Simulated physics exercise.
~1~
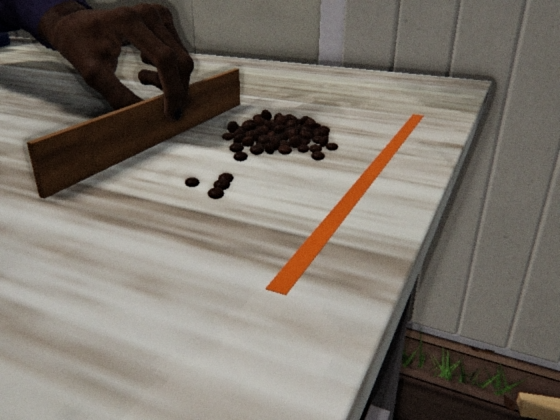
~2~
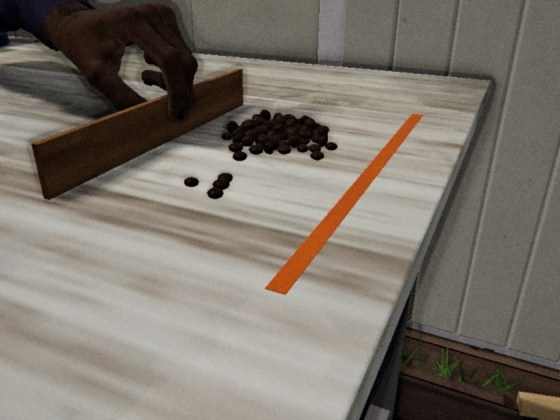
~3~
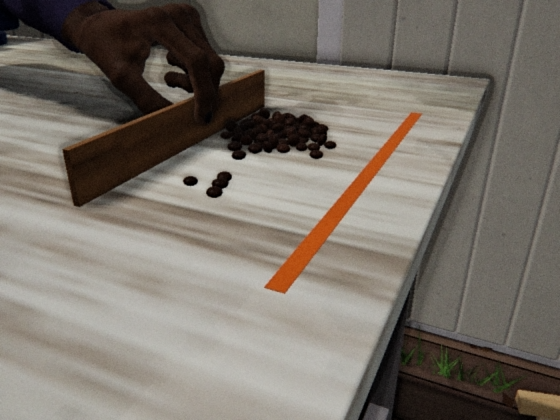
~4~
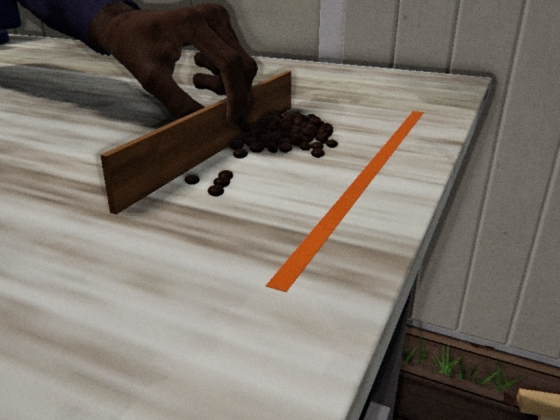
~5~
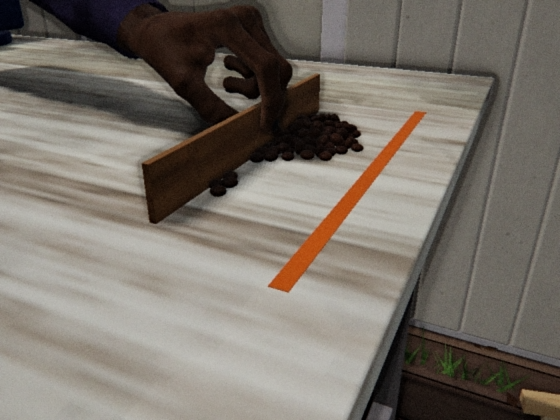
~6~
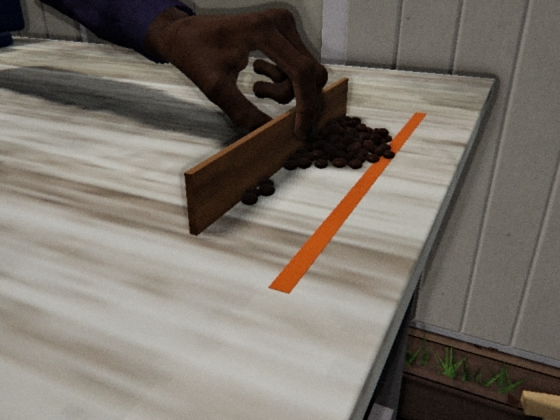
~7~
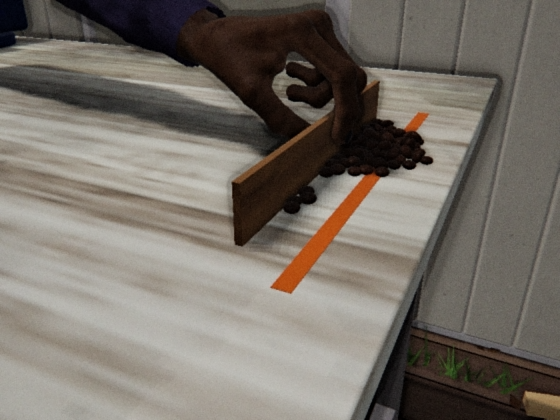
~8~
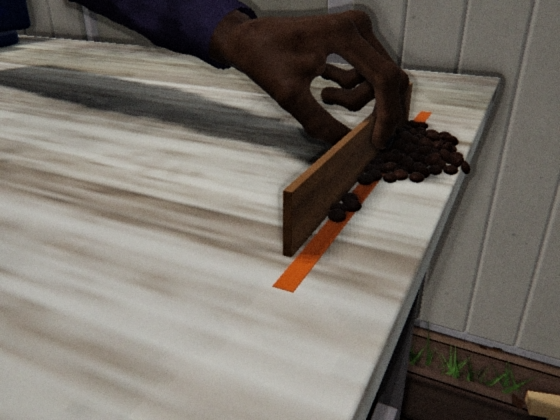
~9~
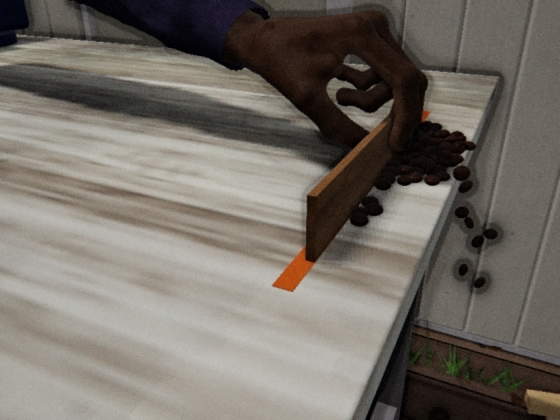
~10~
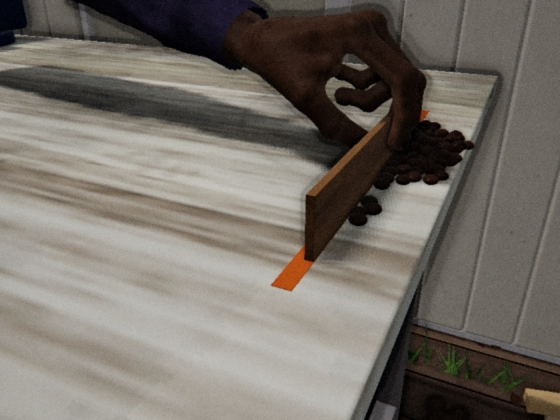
A pale, streaky wooden tabletop beside grey panelled boarding is seen from above at an angle, with grass below its right edge. A dark-skinned hand in a purple sleeve holds an upright brown strip of wood at the left, facing a large cluster of dark, bean-like pieces, a few more nearer the front, and an orange tape line. The hand slides the strip right, gathering first the back cluster, then the front pieces, and pushing both across the tape. It stops at the tape as several back pieces drop off the right edge, while the front ones stay on the table.
